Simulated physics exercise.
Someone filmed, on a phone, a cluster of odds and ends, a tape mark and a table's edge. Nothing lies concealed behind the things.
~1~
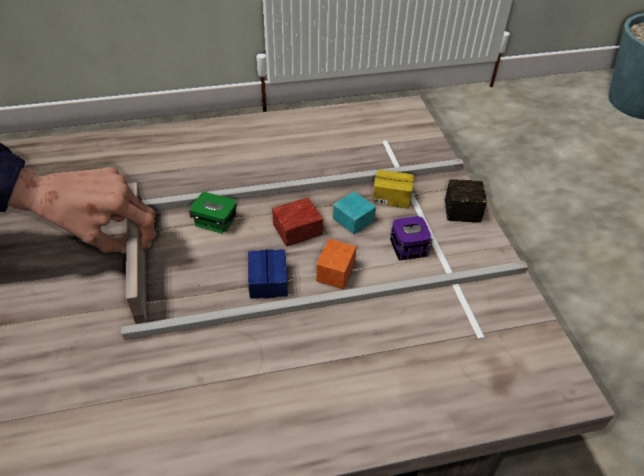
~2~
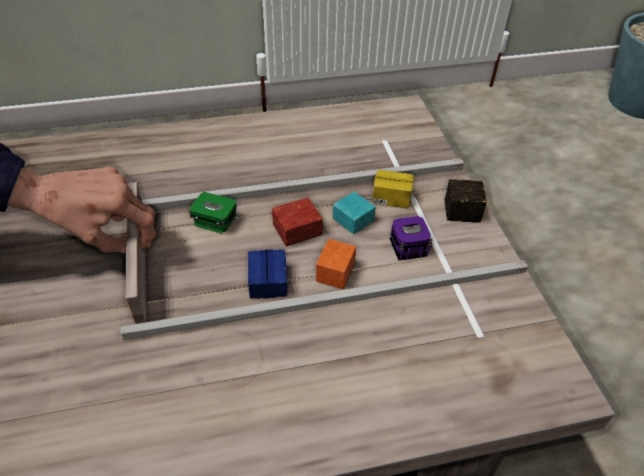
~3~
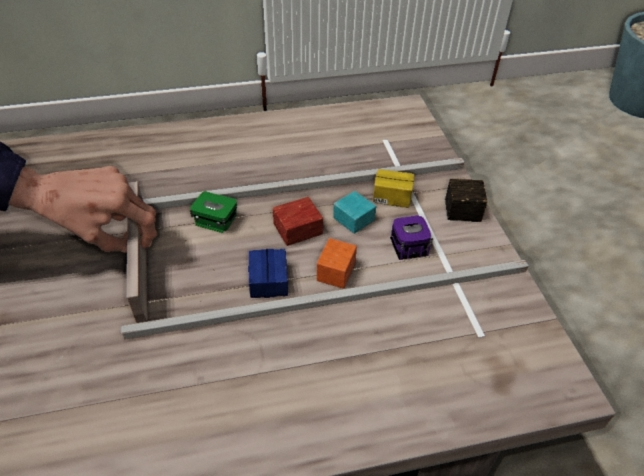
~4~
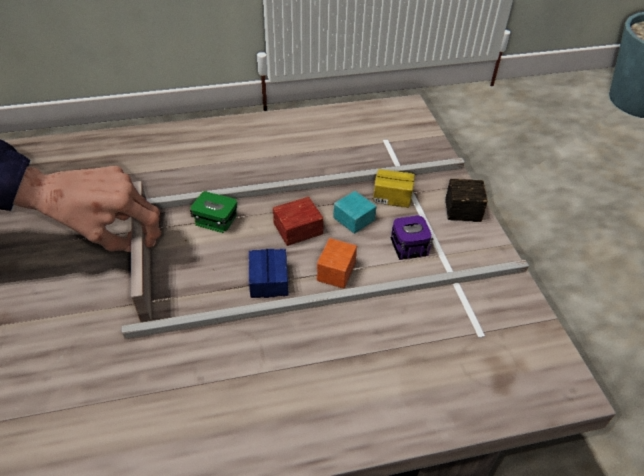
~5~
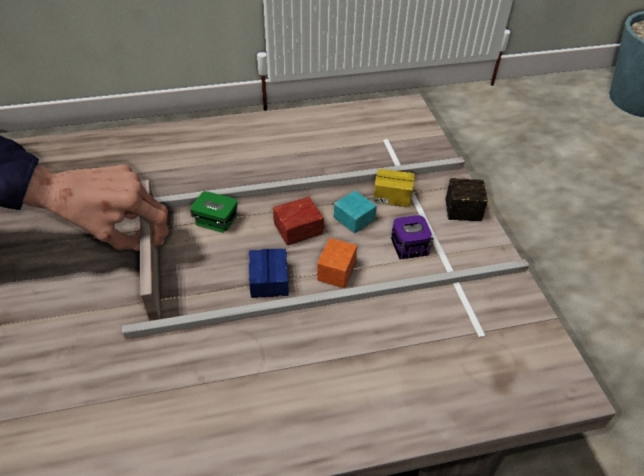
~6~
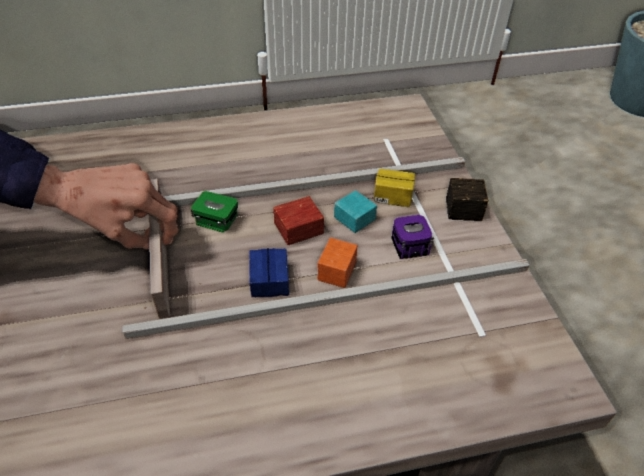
A hand slides an upright board slightly right between two rails, while the small coloured boxes ahead of it stay still.
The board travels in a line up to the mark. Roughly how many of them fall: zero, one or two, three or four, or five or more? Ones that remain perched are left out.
One or two.
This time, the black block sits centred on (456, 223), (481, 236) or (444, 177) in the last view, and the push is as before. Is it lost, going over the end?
Try one: It ends up off. Try two: It ends up off. Try three: It ends up off.
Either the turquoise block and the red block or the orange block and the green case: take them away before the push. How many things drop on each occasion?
You'd see 2 fallen, and 1 in the other try.
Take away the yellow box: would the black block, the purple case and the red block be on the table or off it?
The black block? It heads down. The purple case? It heads down. The red block? It does not drop.
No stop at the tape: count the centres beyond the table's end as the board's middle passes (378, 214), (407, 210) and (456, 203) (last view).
The counts would come out as 0, 0 and 5.
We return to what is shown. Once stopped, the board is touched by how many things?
The figure is 3.
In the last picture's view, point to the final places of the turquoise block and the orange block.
The turquoise block ends at (473, 200) and the orange block at (488, 233).
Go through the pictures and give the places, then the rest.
The first picture shows black block (465, 201); yellow box (393, 189); purple case (410, 238); board (137, 250); tape (425, 223).
The second picture shows yellow box (393, 189); board (137, 250).
The third picture shows purple case (411, 237); red block (298, 221).
The fourth picture shows black block (466, 200); orange block (337, 263).
The fifth picture shows yellow box (394, 188); blue box (269, 273).
The sixth picture shows black block (466, 199); yellow box (394, 188); purple case (412, 237); board (159, 246); tape (426, 222).
Soon after, none off yet; black block at rest near (466, 199); yellow box at rest near (394, 188); purple case at rest near (412, 237).
Then, none off yet; black block moving near (471, 198); yellow box moved about its own width near (429, 179); purple case moved well along near (475, 227).
At rest, the number that fall off is one or two; fallen, purple case and black block.
